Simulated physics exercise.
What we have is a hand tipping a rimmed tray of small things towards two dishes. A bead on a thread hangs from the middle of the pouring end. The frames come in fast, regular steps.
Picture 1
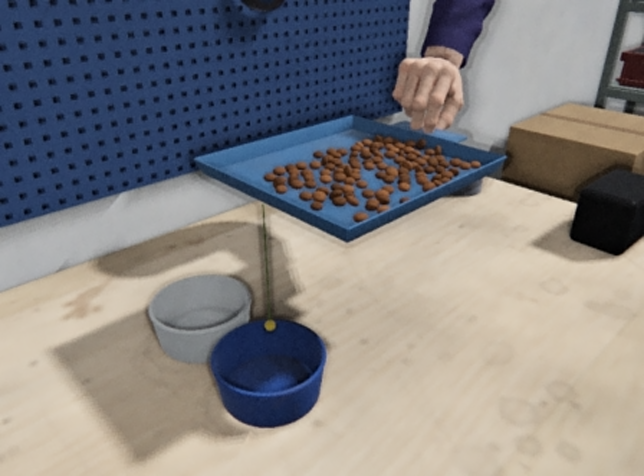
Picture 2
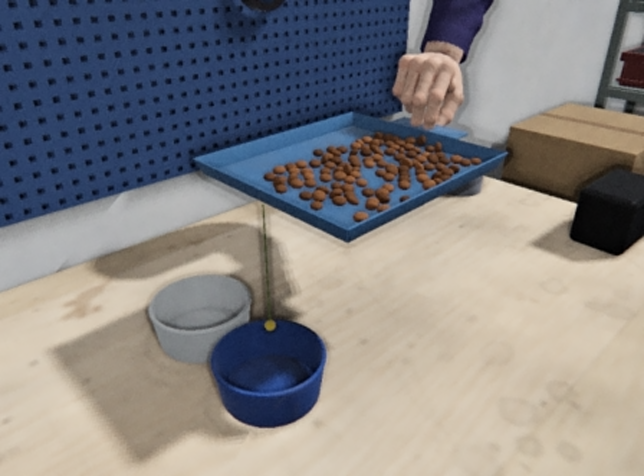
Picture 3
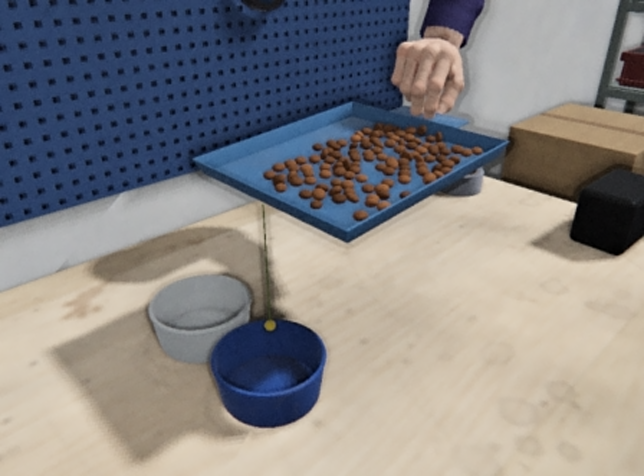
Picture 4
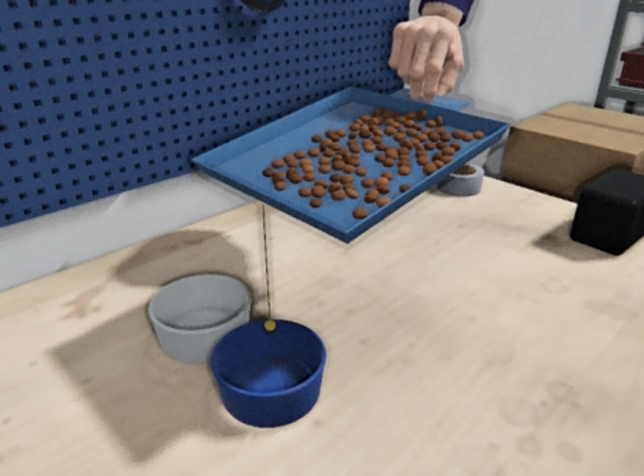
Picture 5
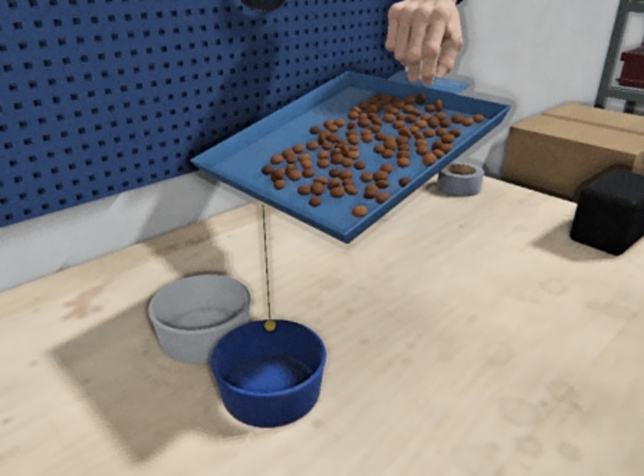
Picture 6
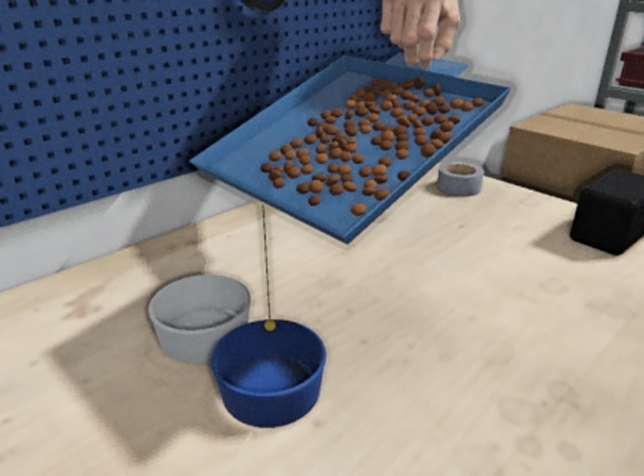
A hand raising the far end of a blue tray of brown kibble, tilting it gradually above grey and blue dishes.
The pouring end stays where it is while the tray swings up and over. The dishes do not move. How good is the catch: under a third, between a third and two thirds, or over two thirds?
They take from one third to two thirds between them.
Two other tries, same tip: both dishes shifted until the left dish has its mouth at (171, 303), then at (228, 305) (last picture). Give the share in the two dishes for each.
Roughly 60 per cent, and 40 per cent.
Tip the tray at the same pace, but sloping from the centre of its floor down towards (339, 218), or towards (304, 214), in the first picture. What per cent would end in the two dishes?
Roughly 10 per cent, and 30 per cent.
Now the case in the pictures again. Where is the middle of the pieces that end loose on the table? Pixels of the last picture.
Close to (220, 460).
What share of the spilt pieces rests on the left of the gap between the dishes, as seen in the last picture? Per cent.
Roughly 60 in a hundred.
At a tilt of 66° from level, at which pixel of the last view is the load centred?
Around (273, 209).
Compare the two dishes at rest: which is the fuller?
It is the right one.
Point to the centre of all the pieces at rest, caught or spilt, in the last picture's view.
At about (246, 399).
Shortly afterwards, tray tipped steeply; near two thirds on the tray; near a third in the air.
Next, tray tipped past a quarter turn; only a few on the tray; near a third in the right dish; only a few in the left dish; near half outside both; a little in the air.
Some moments later, tray tipped past a quarter turn; near a third in the right dish; a little in the left dish; near half outside both.
In the end, tray tipped past a quarter turn; near a third in the right dish; a little in the left dish; near half outside both.
